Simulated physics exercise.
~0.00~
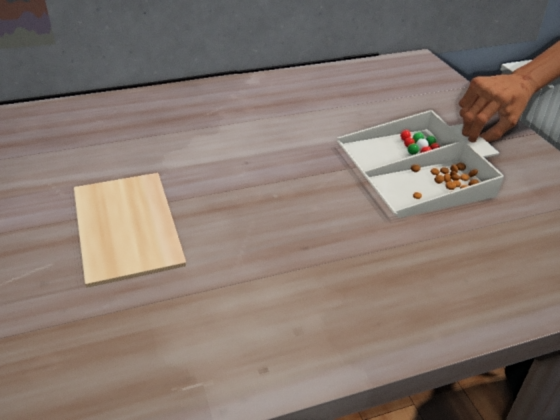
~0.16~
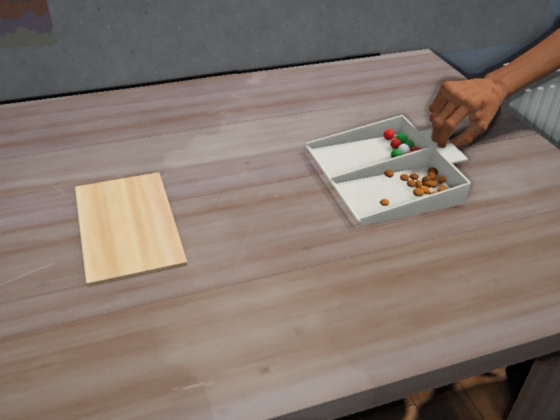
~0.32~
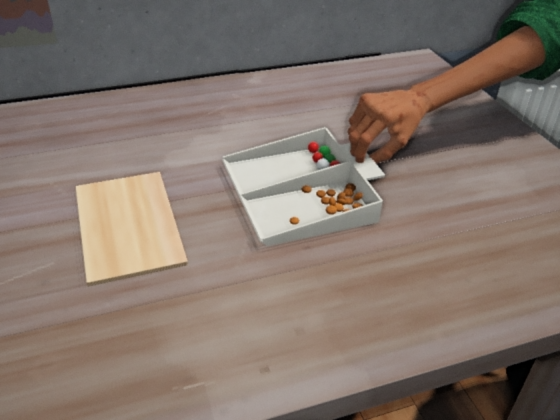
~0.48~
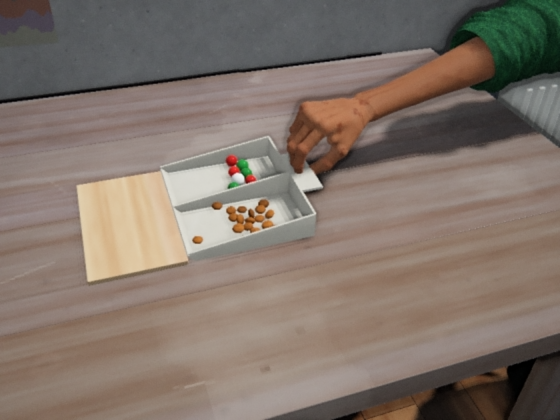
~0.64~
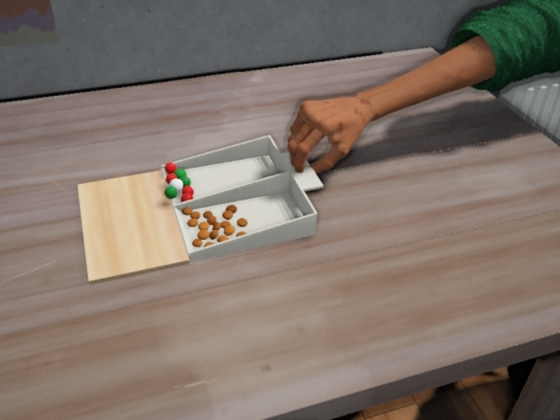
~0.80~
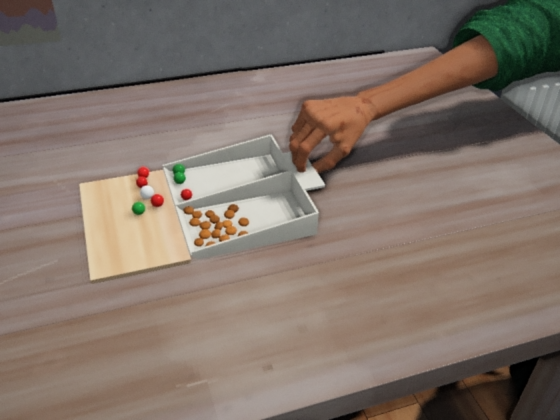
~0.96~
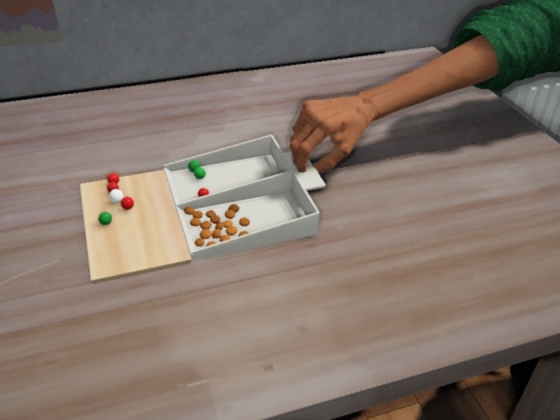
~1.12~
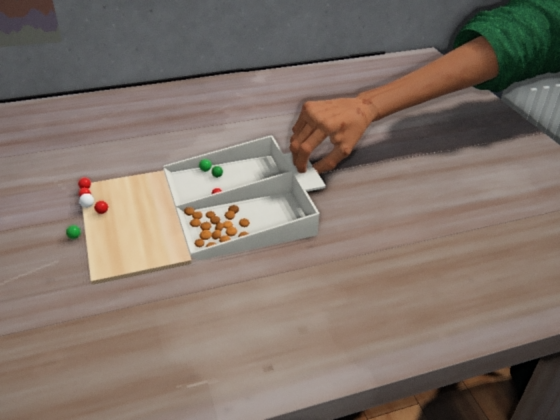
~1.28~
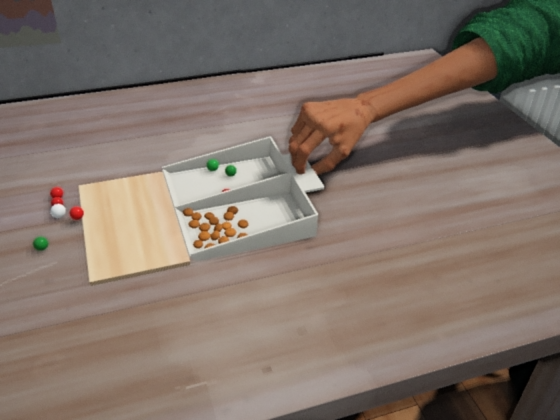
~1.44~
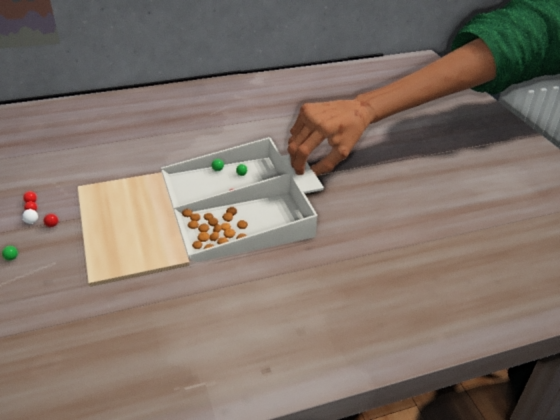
To begin with, a hand holds the back of a pale divided tray on a wooden table, with small brown pieces in the nearer section and red, green and white balls in the farther one. The hand pushes the tray left toward a flat, light wooden board. The tray stops against the board, and the contents slide forward. The brown pieces gather at the front and stay inside, while several balls go over the rim and roll across the board. Those balls roll off onto the table at the left, leaving two green balls visible in the farther section.
